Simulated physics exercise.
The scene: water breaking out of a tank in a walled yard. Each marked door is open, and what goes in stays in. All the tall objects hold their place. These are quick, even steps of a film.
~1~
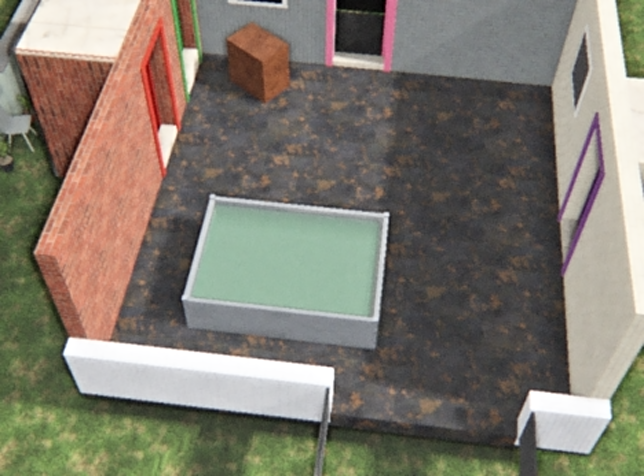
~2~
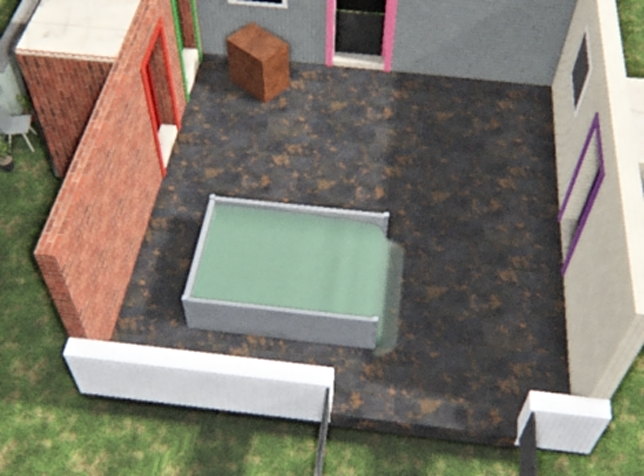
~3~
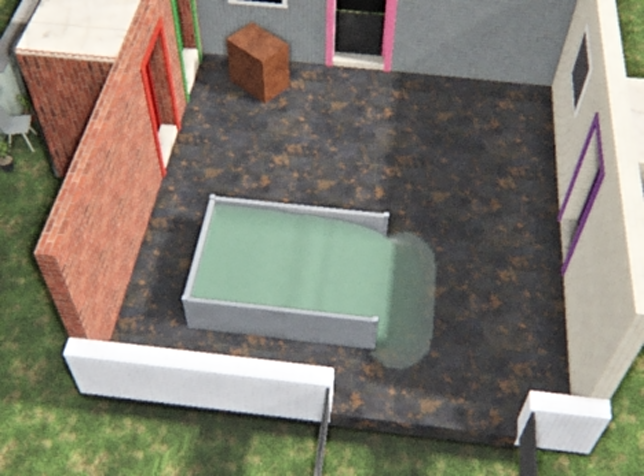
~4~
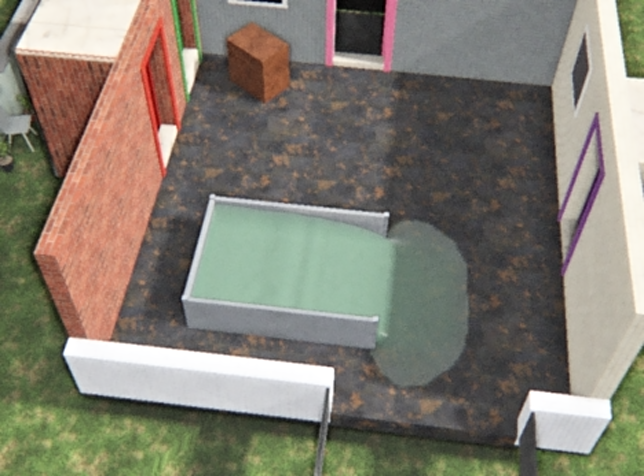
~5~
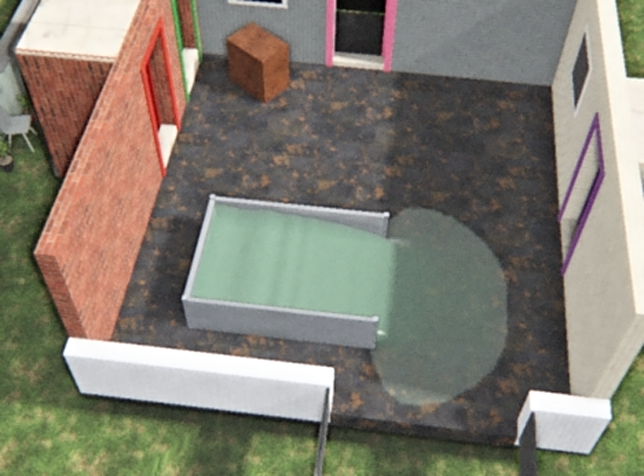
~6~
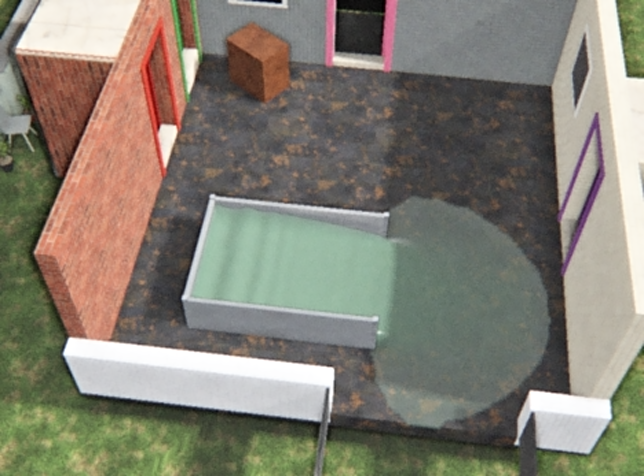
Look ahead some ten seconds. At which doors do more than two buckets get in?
One by one: The pink door stays under that; the red door stays under that; the green door stays under that; the purple door takes more than that.
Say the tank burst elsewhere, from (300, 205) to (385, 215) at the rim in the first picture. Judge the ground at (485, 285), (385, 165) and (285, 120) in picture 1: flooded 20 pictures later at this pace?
As listed: Dry, flooded, awash.
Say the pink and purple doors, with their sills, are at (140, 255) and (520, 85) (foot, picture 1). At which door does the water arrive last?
It is the pink door.
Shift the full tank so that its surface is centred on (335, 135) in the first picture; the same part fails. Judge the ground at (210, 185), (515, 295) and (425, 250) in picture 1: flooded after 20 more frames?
One after the other: No water, awash, no water.
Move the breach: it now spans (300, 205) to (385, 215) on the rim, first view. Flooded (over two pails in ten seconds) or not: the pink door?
One by one: The pink one floods.
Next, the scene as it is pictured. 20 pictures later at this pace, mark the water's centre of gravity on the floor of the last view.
I would point to (445, 278).
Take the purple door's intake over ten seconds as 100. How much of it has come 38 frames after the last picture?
Roughly 100 per cent.
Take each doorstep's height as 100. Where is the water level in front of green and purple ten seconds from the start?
In turn 10 and 50 per cent.
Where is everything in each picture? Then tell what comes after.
The first picture shows the open tank at (290, 259) is whole and still.
In the second picture, the front is at (381, 350), out from the gap at (377, 284).
In the third picture, the front is at (398, 363), out from the gap at (377, 286).
In the fourth picture, the front is at (420, 378), out from the gap at (377, 287).
In the fifth picture, the front is at (497, 348), out from the gap at (377, 287).
In the sixth picture, the front is at (541, 338), out from the gap at (377, 288).
A moment on, water covers 25 % of the floor; the pink door not reached, the red door not reached, the green door not reached, the purple door under two buckets in.
Next, water covers 30 % of the floor; the pink door not reached, the red door not reached, the green door not reached, the purple door over two buckets in.
Then, water covers 40 % of the floor; the pink door not reached, the red door not reached, the green door not reached, the purple door far over two buckets in.
Later, water covers 60 % of the floor; the pink door wet at the sill, nothing in, the red door not reached, the green door not reached, the purple door far over two buckets in.
In the end, water covers 85 % of the floor; the pink door wet at the sill, nothing in, the red door wet at the sill, nothing in, the green door wet at the sill, nothing in, the purple door far over two buckets in.
